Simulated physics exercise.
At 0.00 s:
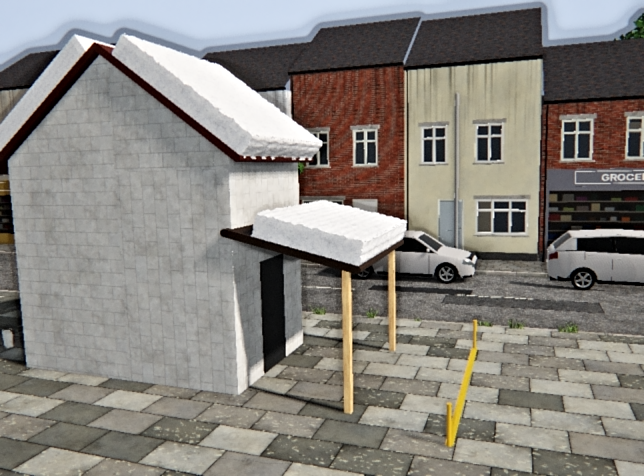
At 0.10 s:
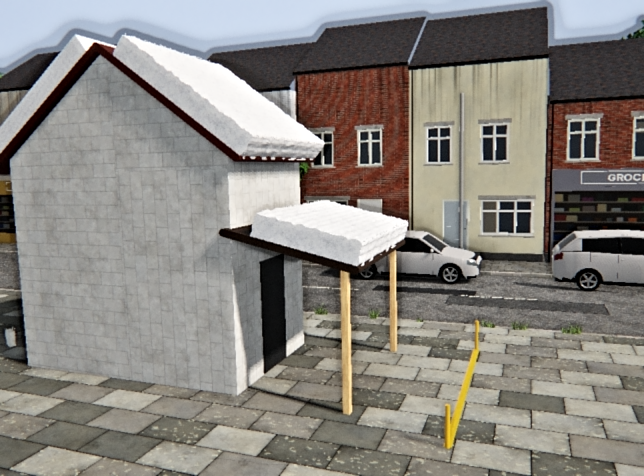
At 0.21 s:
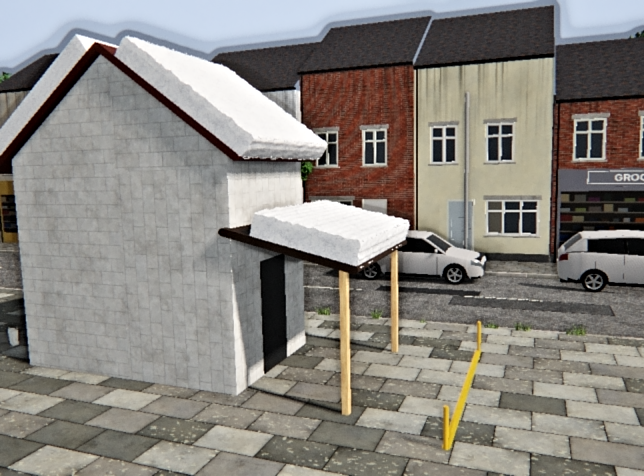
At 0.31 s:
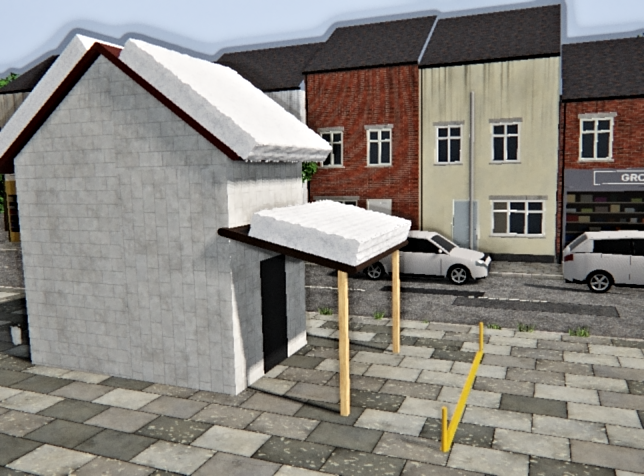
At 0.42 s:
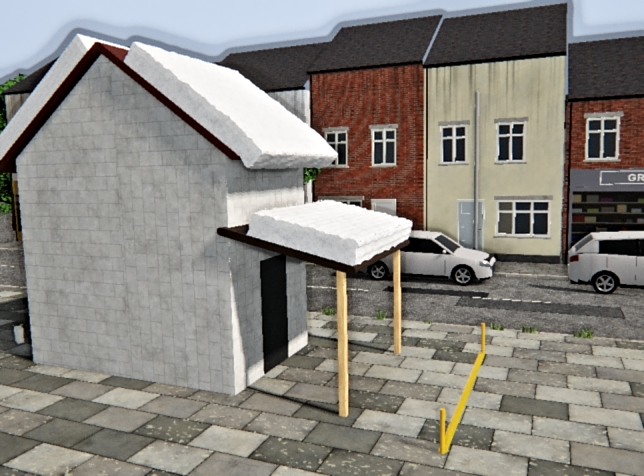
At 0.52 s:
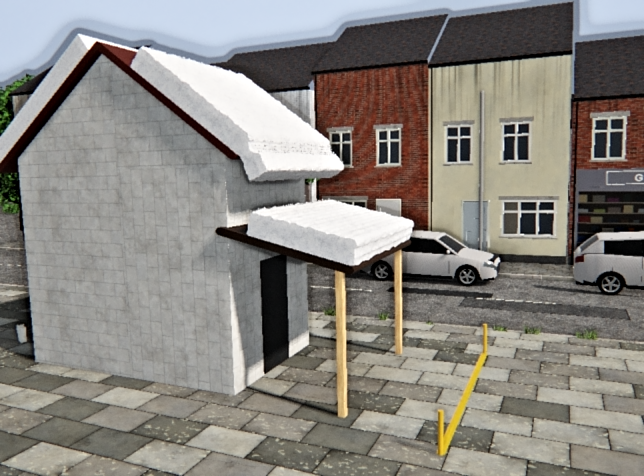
On a paved lot across from a row of shops and houses, thick white snow on a small block building's upper roof slowly slid right, poking out over the edge above the snowy lower roof.
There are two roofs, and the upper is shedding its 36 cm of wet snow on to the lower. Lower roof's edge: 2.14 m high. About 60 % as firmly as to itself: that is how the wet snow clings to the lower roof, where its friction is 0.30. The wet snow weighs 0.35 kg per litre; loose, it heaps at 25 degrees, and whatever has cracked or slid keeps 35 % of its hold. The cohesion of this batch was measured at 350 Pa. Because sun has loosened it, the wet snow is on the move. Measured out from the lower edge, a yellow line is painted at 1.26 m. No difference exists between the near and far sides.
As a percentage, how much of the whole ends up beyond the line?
Roughly 51 %.
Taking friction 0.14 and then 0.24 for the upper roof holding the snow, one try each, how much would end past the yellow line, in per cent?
Roughly 55 per cent first, roughly 50 per cent second.
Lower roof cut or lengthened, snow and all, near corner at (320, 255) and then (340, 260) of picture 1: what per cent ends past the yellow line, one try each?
45 %, 50 %.
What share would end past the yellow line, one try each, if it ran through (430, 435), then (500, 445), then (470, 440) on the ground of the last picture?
About 55 %, 40 %, 45 %.
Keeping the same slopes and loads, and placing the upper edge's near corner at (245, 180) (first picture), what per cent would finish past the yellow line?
Roughly 45 per cent.
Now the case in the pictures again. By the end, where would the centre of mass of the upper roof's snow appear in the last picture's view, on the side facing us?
Roughly pixel (489, 379) on the near face.
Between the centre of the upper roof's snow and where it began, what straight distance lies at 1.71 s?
About 3.4 m.
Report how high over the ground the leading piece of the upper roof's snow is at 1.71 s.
About 1.8 m.
By 1.07 s, none is below the lower edge and 0 % is past the line.
By 1.71 s, 16 % is below the lower edge and 0 % is past the line.
By 2.36 s, 67 % is below the lower edge and 48 % is past the line.
By 3.00 s, 68 % is below the lower edge and 51 % is past the line.
By 3.60 s, at the end, 68 % is below the lower edge and 51 % is past the line.
